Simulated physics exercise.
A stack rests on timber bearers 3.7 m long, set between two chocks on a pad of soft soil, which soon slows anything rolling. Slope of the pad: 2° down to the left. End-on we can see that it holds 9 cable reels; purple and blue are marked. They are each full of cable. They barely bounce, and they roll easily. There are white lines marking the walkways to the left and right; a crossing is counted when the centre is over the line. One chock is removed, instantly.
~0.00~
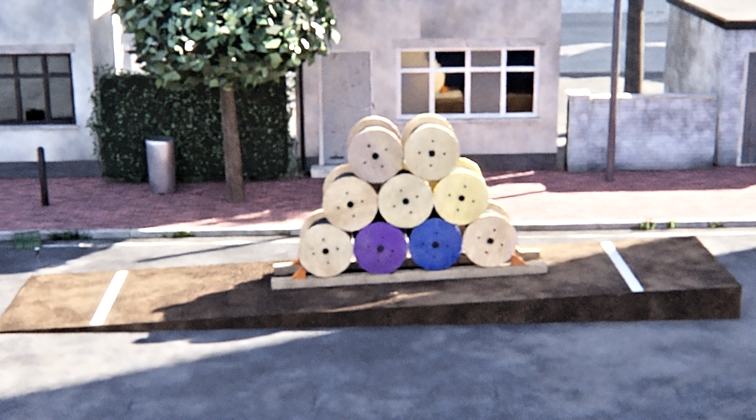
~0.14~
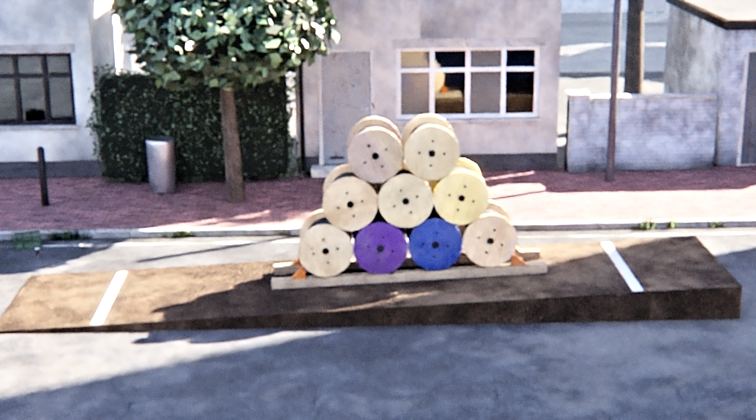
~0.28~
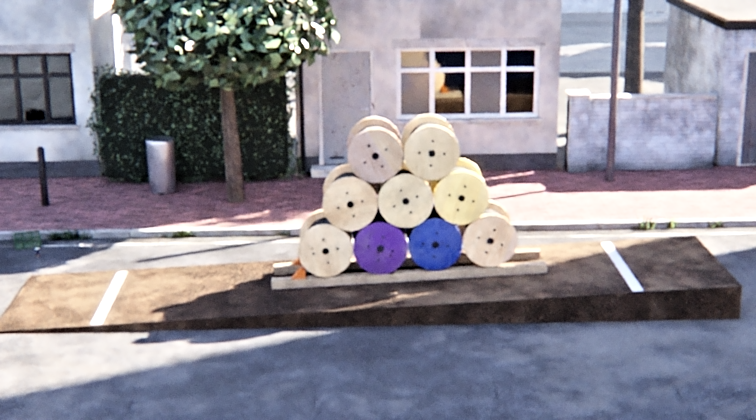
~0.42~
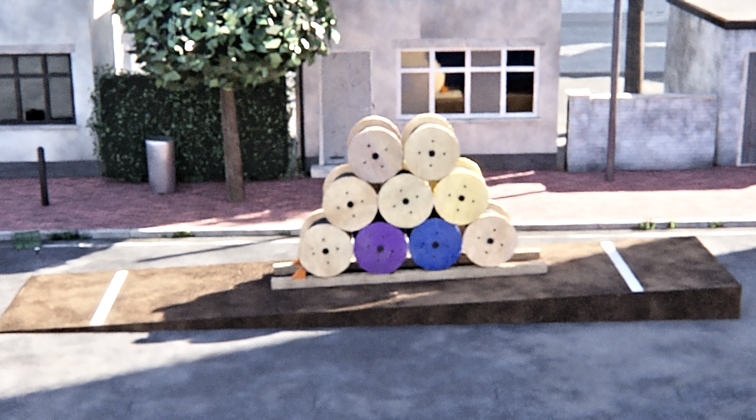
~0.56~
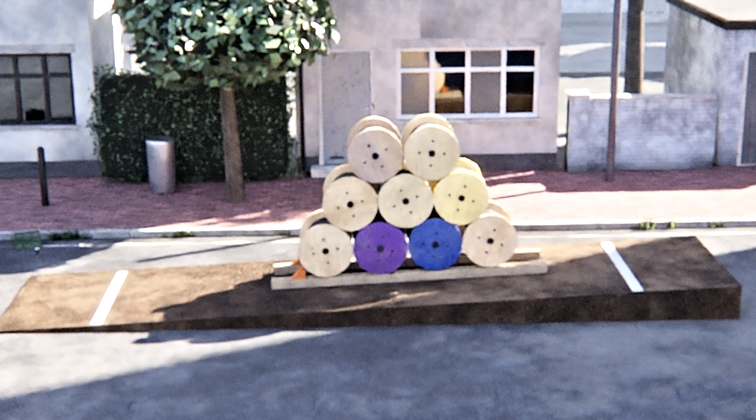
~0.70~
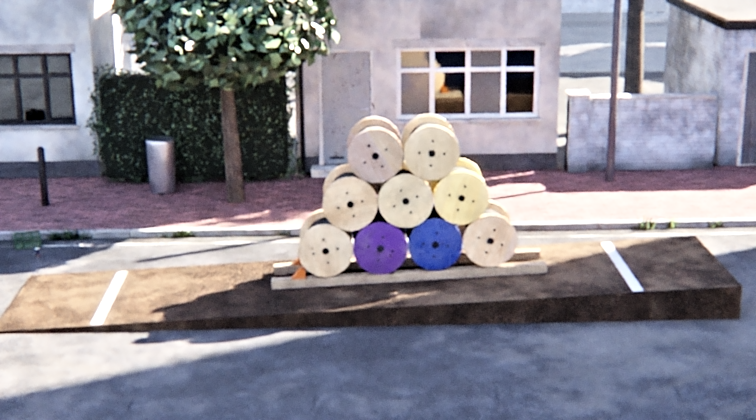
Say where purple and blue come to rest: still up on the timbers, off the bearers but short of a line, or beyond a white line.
Purple comes to rest still up on the timbers. Blue comes to rest still up on the timbers.
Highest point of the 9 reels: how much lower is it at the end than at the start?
0 cm.
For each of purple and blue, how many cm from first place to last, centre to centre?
Purple 0, blue 0.
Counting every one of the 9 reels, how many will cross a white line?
Tally at the end: 0.
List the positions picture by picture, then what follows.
In the first picture, purple (381, 248), blue (435, 245); both chocks in; lines at (108, 300) and (623, 269); the pad slopes 2° down to the left; 4 of the 9 form the bottom row.
In the second picture, purple (381, 248), blue (435, 245).
In the third picture, purple (381, 248), blue (435, 245); right chock gone.
In the fourth picture, purple (381, 248), blue (435, 245).
In the fifth picture, purple (381, 248), blue (435, 245).
In the sixth picture, purple (381, 248), blue (435, 245); lines at (108, 300) and (623, 269).
By 1.0 s, purple is on the bearers, 145 cm from the bearers' left end; blue is on the bearers, 145 cm from the bearers' right end; 0 past a line.
Finally (1.4 s), purple is on the bearers, 145 cm from the bearers' left end; blue is on the bearers, 145 cm from the bearers' right end; 0 past a line.
